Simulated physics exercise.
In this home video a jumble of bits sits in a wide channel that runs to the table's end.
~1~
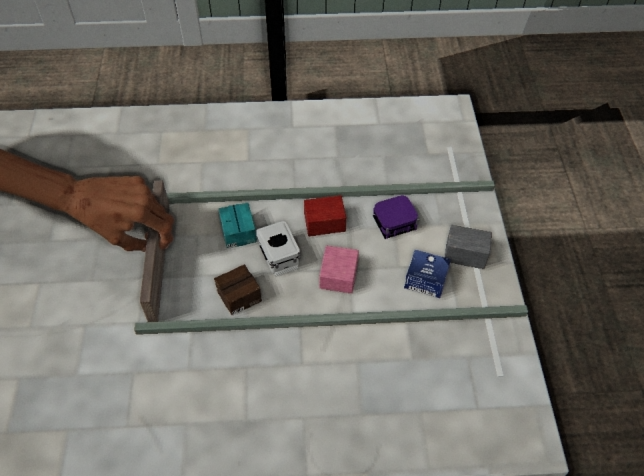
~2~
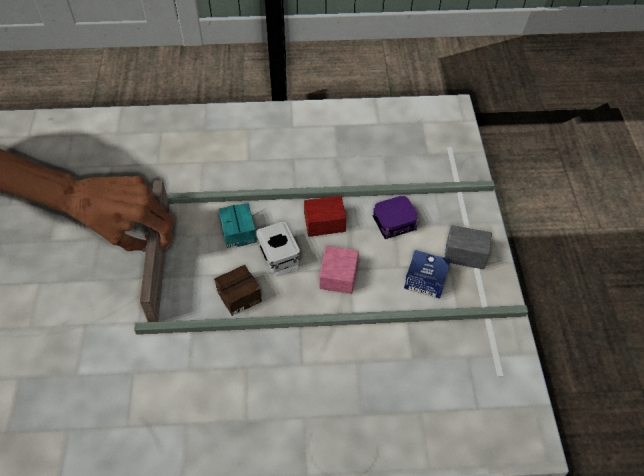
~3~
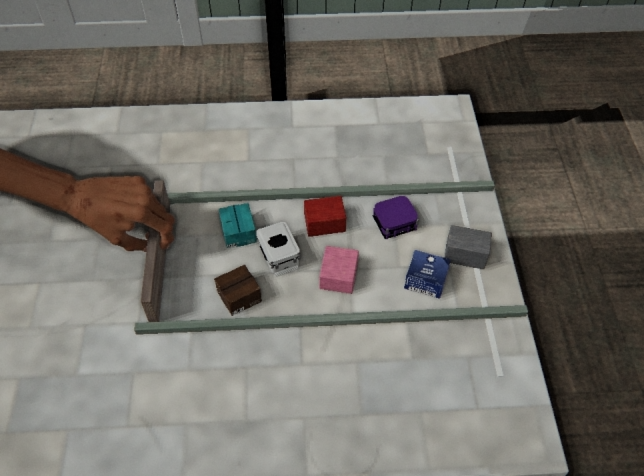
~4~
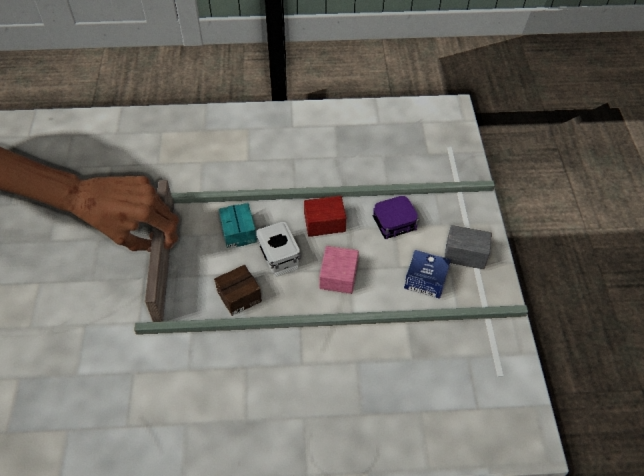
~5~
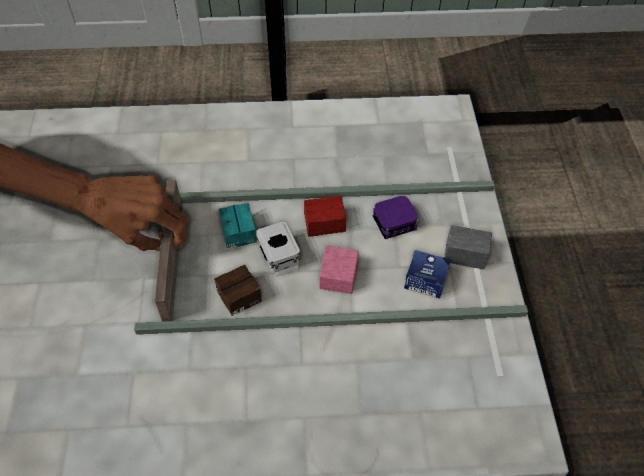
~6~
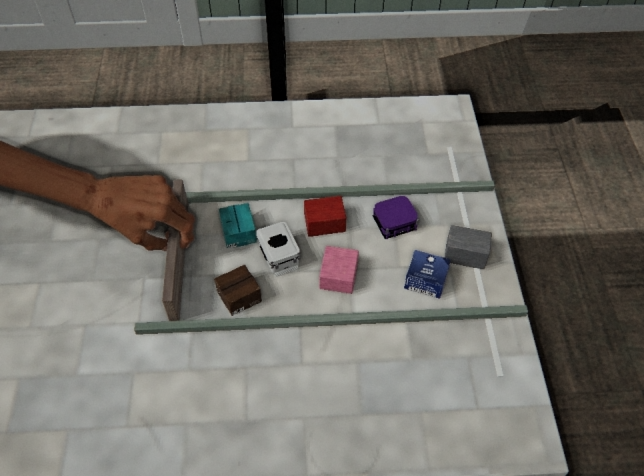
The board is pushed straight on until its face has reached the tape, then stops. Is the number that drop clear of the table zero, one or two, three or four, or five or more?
Count them up and five or more have fallen.
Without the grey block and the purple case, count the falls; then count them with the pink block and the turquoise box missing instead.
The first removal gives 3, the second gives 3.
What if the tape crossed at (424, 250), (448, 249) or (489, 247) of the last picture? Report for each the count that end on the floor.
It would be 1, then 3, then 5.
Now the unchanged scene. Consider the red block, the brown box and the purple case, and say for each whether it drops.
The red block leaves the top. The brown box keeps its spot. The purple case leaves the top.
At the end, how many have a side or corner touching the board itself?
Result: 3 in all.
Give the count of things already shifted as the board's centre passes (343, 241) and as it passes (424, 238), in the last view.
One spot: 7. Other spot: 8.
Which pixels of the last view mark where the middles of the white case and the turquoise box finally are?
Near (490, 244) and (480, 207).
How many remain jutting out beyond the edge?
Overhanging ones - 0.
Soon after, none off yet; grey block at rest near (468, 247); blue box at rest near (427, 274); purple case at rest near (395, 218).
By the end, the number that fall off is five or more; fallen, red block, pink block, purple case, blue box and grey block.
